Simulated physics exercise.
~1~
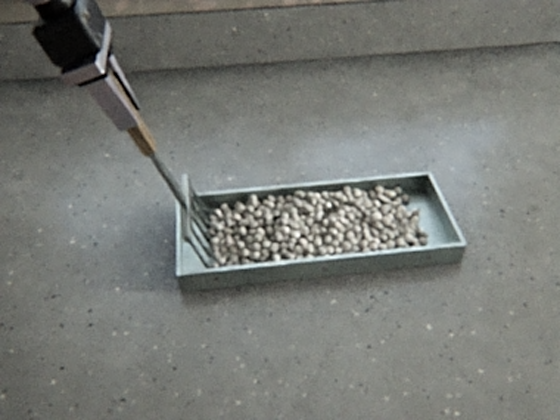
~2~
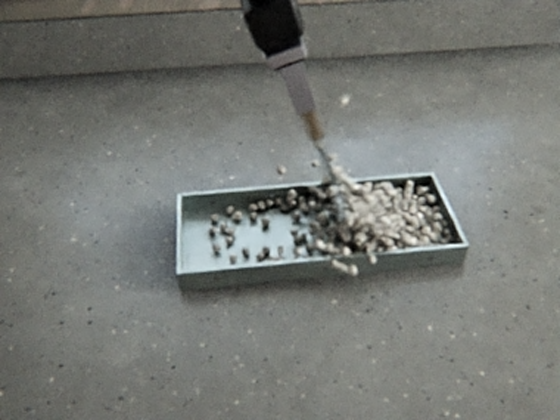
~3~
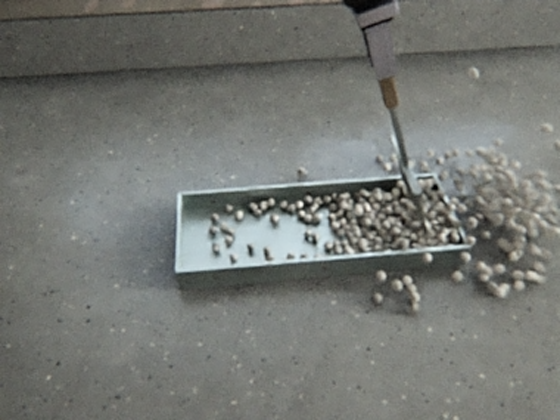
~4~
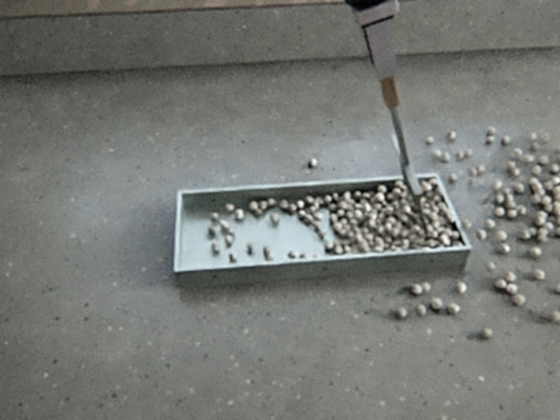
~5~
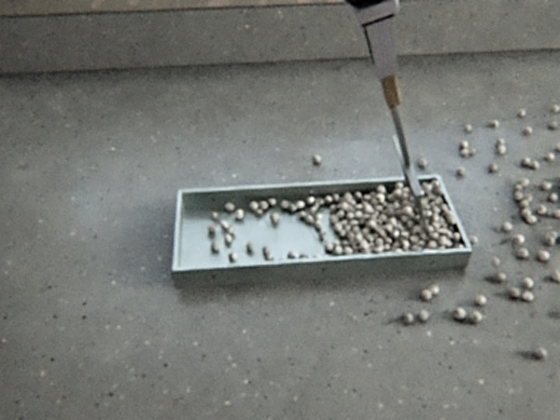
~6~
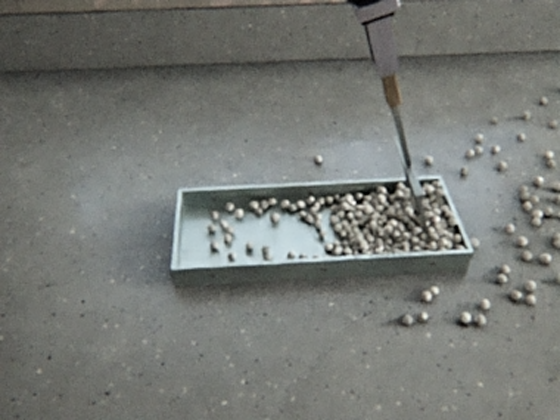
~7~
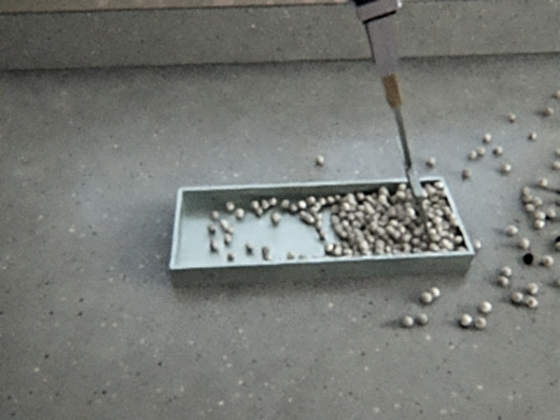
Beads spilling over the right end of a shallow tray as an arm sweeps a fork through them, leaving many scattered.
